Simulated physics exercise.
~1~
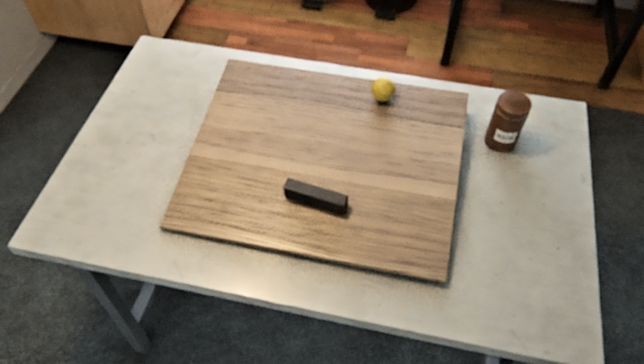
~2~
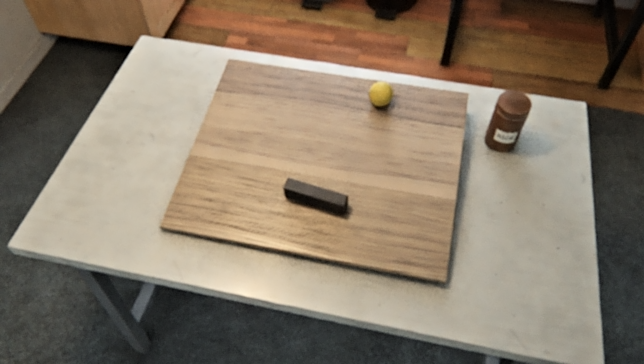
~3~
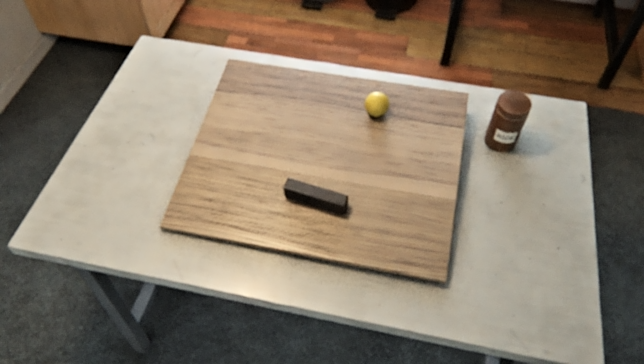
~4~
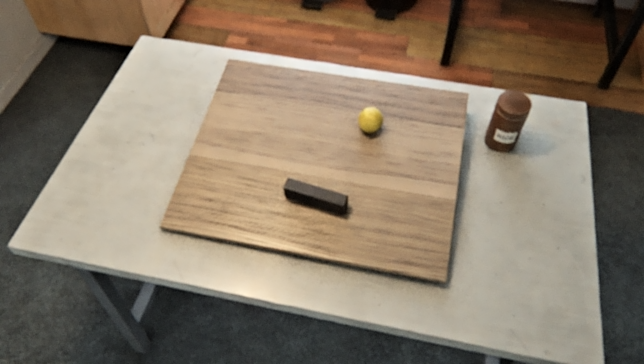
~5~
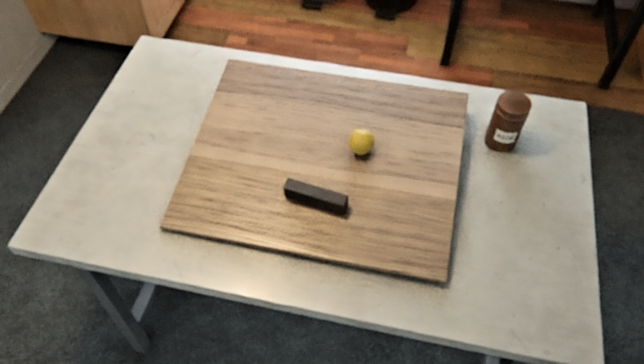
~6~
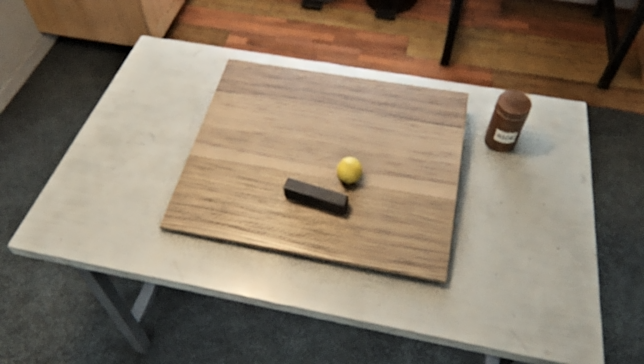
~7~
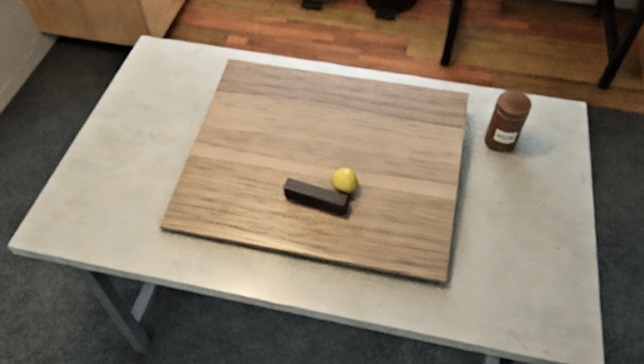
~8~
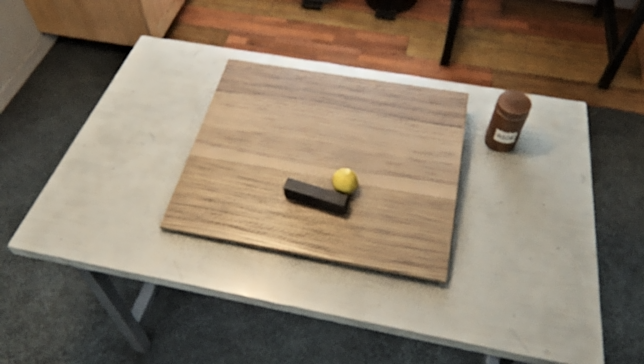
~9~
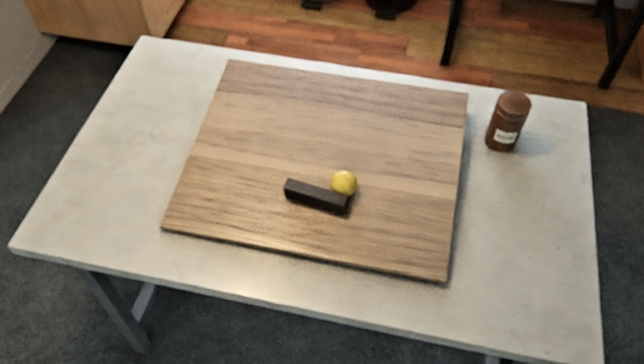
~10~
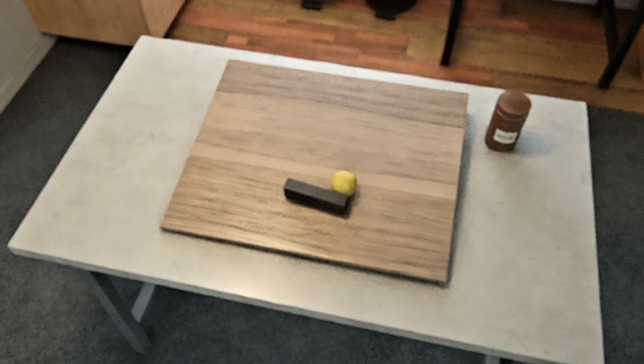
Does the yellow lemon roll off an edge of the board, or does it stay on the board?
The yellow lemon stays on the board, coming to rest against the dark block.
